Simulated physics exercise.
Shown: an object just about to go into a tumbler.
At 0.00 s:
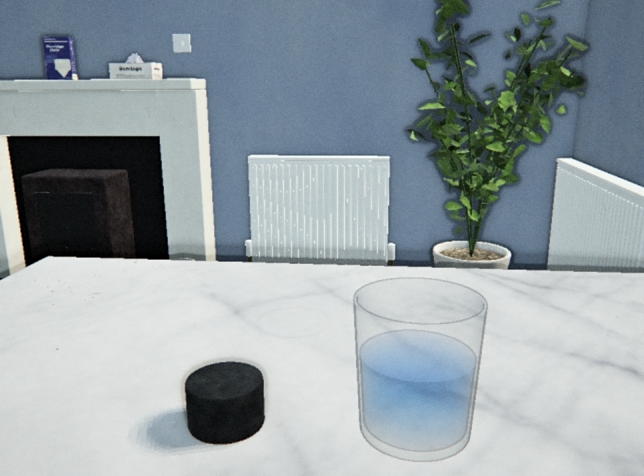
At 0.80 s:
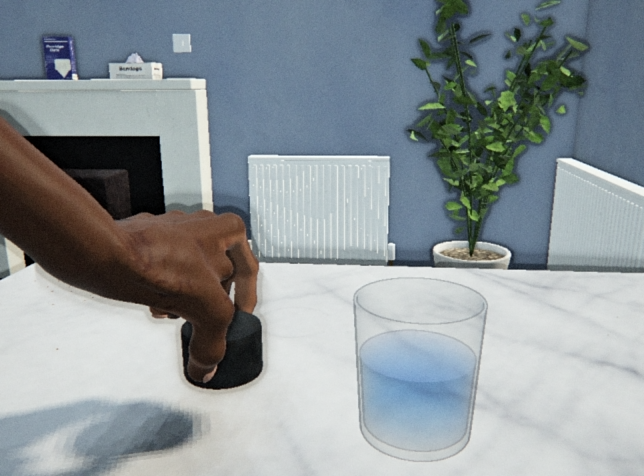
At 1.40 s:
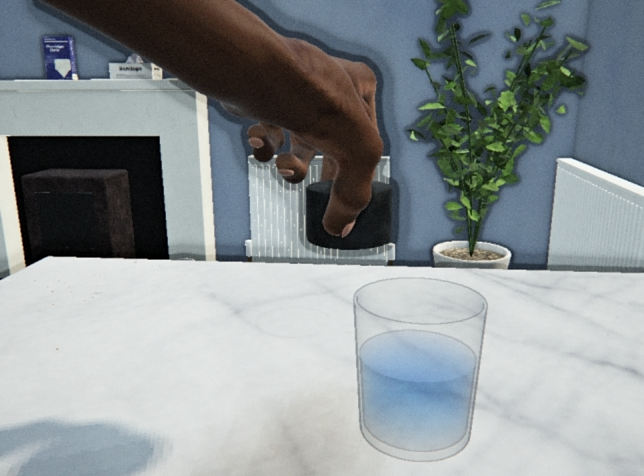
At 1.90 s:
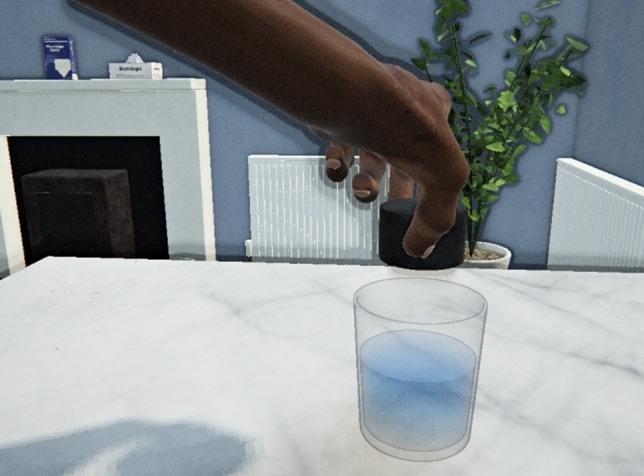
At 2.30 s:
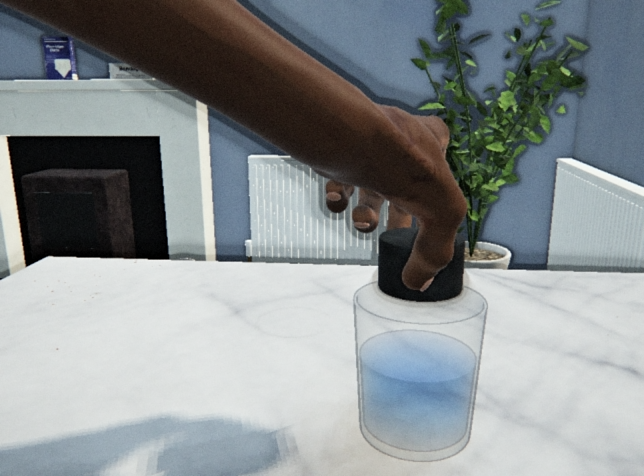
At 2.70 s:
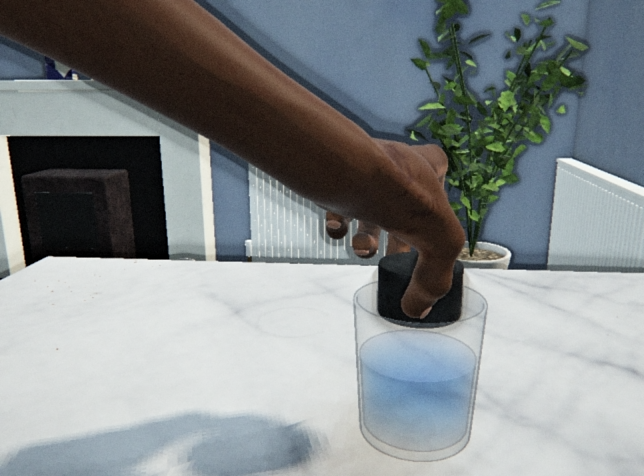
A hand reaches in from the left, grips a short black cylinder on a white marble tabletop, lifts it, carries it right and lowers it just inside a clear tumbler's rim, above the liquid. The tumbler, about half full of blue liquid, stands right of centre. The still camera looks slightly down across the table toward a blue wall with a fireplace, white radiators and a potted plant.
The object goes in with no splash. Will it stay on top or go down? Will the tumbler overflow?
In the dyed water it goes under, and the tumbler holds it fine.
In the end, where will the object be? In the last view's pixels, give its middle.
(415, 397) or thereabouts.
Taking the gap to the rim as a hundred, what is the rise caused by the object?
Roughly 40 %.
After 3.0 s, the iron weight enters the dyed water; the tumbler is about two thirds full.
After 3.4 s, the iron weight goes on down; the tumbler is about three quarters full.
After 5.0 s, the iron weight lies on the bottom; the tumbler is about three quarters full; nothing is spilt.
